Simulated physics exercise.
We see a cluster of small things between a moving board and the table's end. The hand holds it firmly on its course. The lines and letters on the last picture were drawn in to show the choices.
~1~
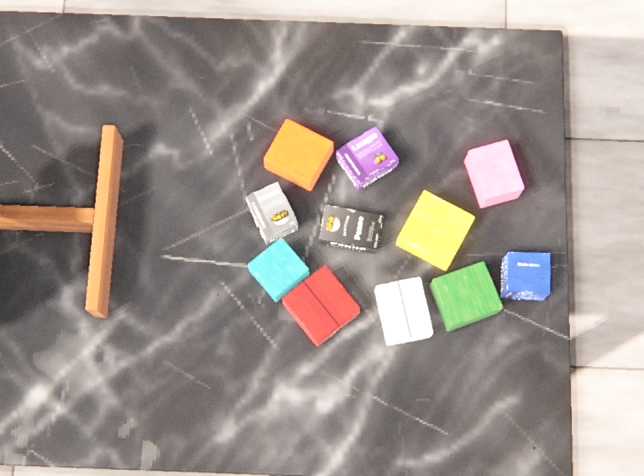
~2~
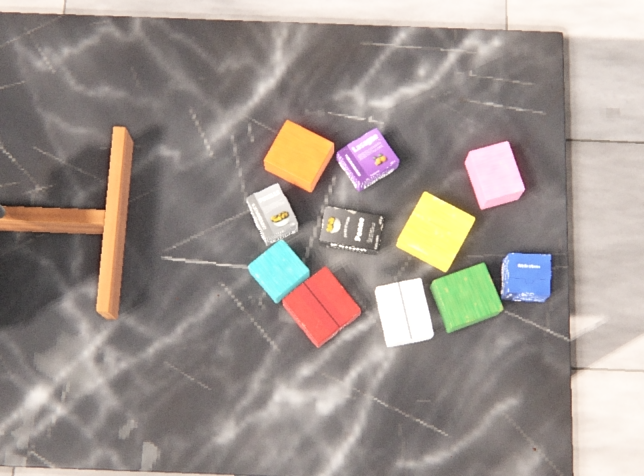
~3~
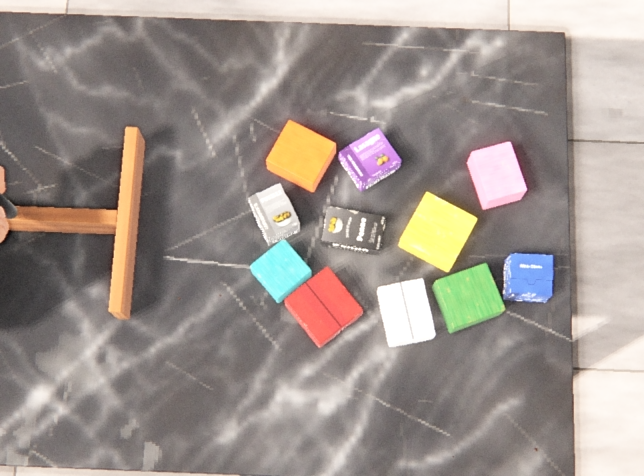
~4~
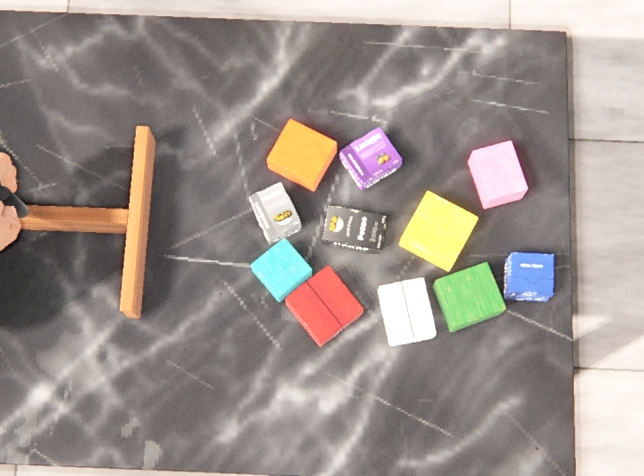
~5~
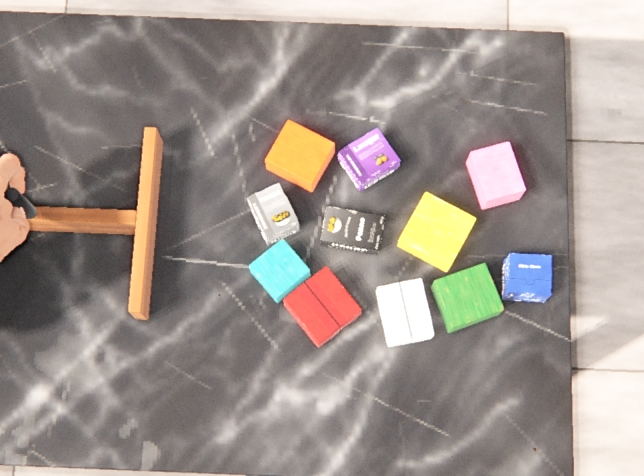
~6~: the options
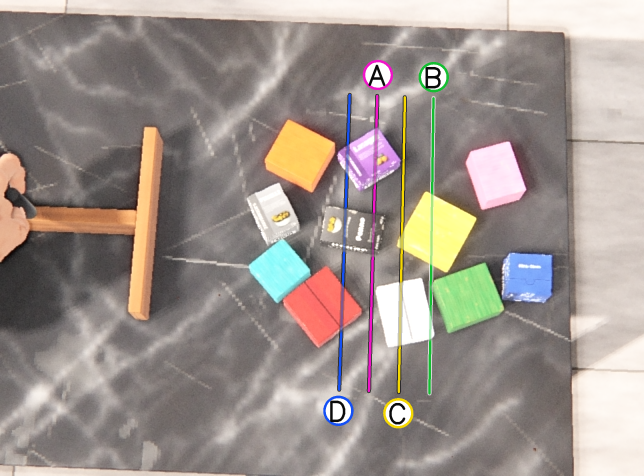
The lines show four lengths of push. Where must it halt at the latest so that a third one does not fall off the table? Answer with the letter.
It should halt at B.
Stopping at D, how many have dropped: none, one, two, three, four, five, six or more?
By then, none.
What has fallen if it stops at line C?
The blue box.
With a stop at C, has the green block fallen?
No.
On the marked copy, A at (373, 238); B at (432, 240); C at (402, 239); D at (345, 237).
Following B. Soon after the start, board (246, 221); grey box (280, 216); blue box (527, 278).
Later, board (350, 226); blue box (533, 279); pink block (503, 175).
In the end, board (430, 229); pink block over the edge; blue box over the edge; two fallen.
As for the rest, A is within the limit but short; C is within the limit but short; D is within the limit but short.
